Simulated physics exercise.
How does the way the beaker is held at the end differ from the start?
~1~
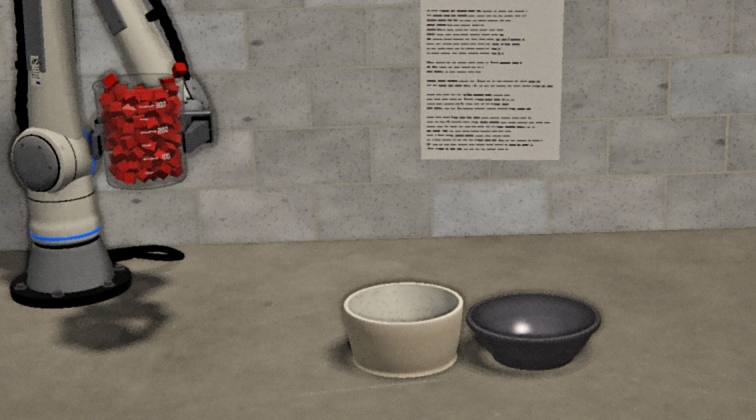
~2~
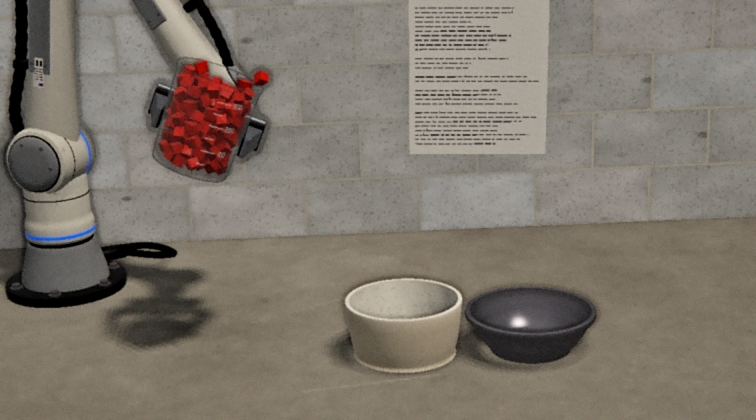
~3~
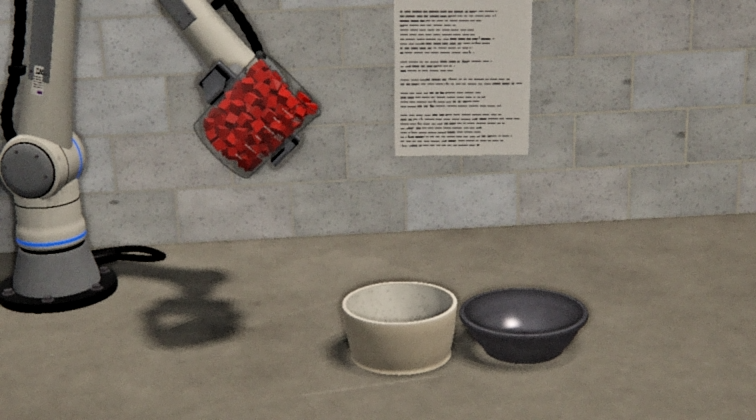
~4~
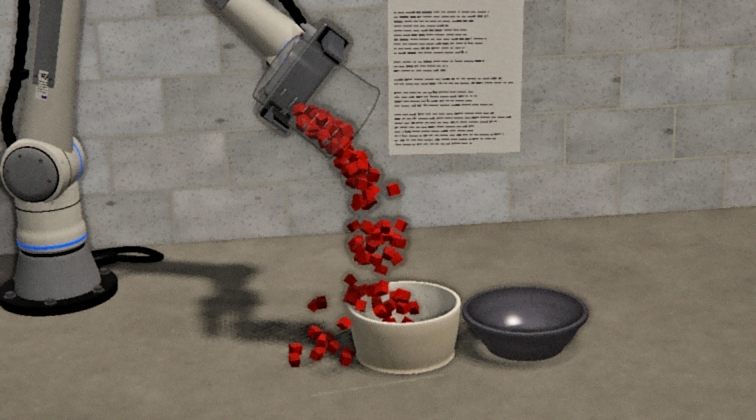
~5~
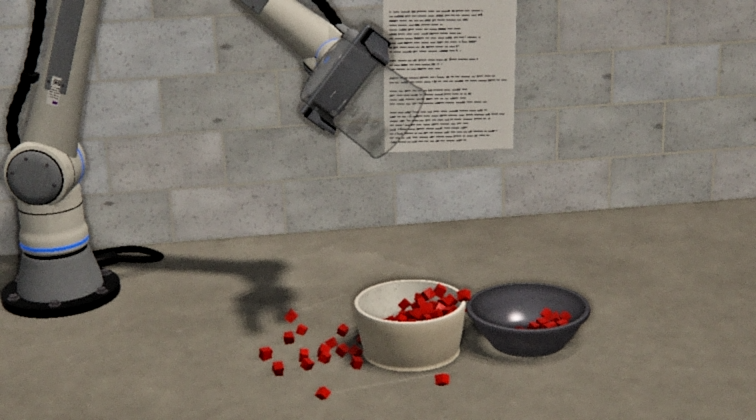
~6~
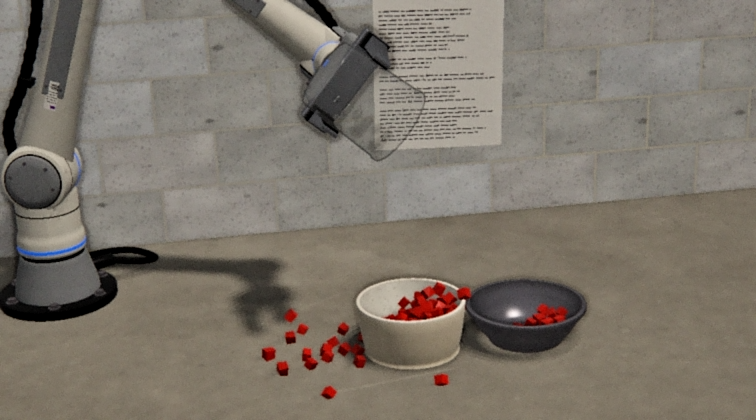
At the start the robot arm holds the beaker upright, full of red cubes. By the end the beaker is tipped upside down and empty.
